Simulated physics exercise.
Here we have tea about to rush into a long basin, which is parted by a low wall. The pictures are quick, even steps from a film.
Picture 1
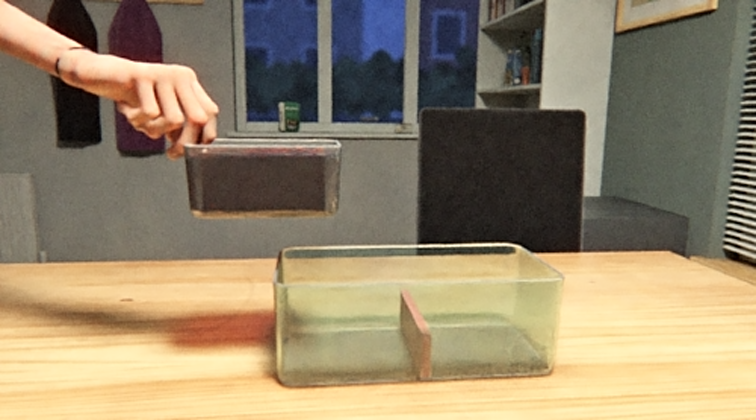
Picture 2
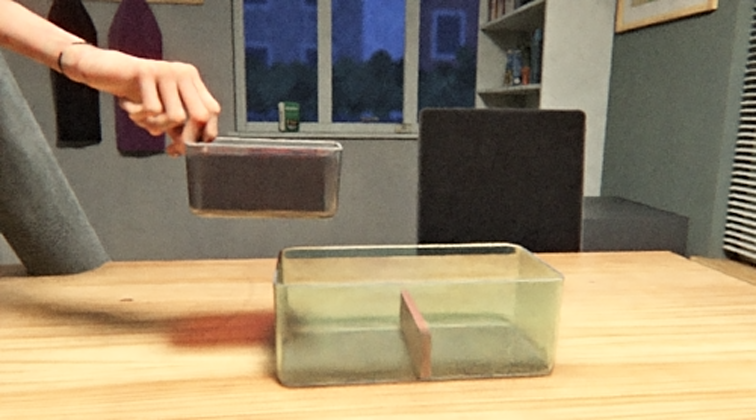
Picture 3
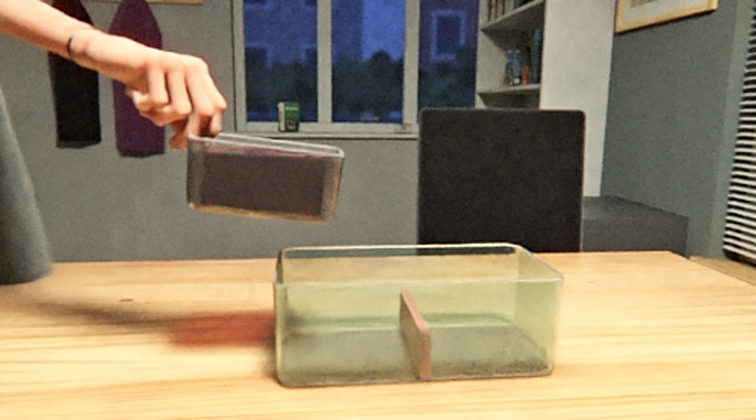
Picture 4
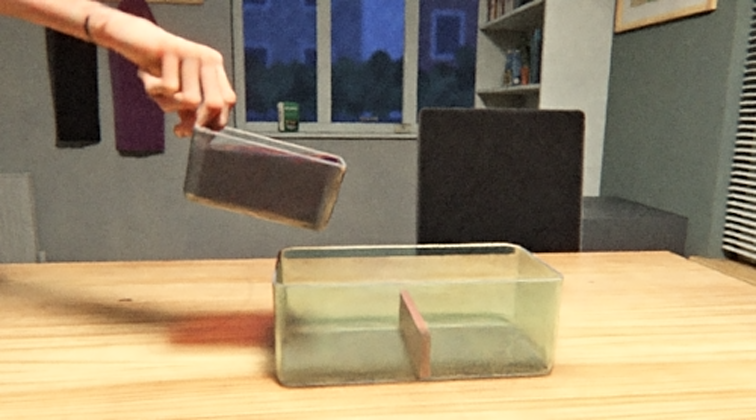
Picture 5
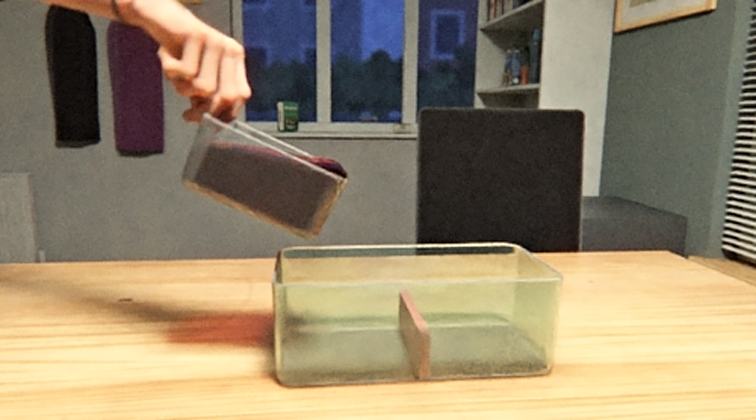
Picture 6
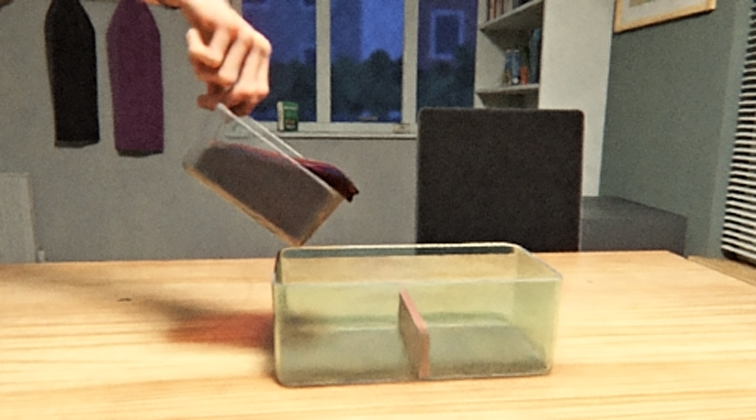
A hand reaching in from the left holds a small clear container of dark liquid and tilts it steadily down to the right, the liquid bulging past its lower edge. Below, a long, pale green transparent basin with a low reddish divider sits on a light wooden table. The still, level view faces a grey room with a black chair, bluish window and bookshelf, while a grey shape briefly passes at left.
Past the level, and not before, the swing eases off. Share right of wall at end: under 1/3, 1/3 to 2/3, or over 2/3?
Honestly, the portion right of the wall stays beneath a third.
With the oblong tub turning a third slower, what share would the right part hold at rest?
Roughly 10 in a hundred.
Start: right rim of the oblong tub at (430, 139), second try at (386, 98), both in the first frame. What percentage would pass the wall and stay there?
65 %, 50 %.
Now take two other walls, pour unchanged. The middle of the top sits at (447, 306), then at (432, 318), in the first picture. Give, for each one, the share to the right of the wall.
About 10 per cent on the first try, and 25 per cent on the second.
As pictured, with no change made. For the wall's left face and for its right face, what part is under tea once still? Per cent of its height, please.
Roughly 60 left of the wall, roughly 20 right of it.
A moment on, the oblong tub is tipped right over and 12 per cent is still to pour, 69 is left of the wall and 0 right of it.
Next, the oblong tub is tipped right over and 2 per cent is still to pour, 76 is left of the wall and 4 right of it.
Then the oblong tub is tipped right over and 0 per cent is still to pour, 78 is left of the wall and 17 right of it.
Later the oblong tub is tipped right over and 0 per cent is still to pour, 78 is left of the wall and 17 right of it.
At rest 77 per cent lies left of the wall, 18 right of it and 4 outside.
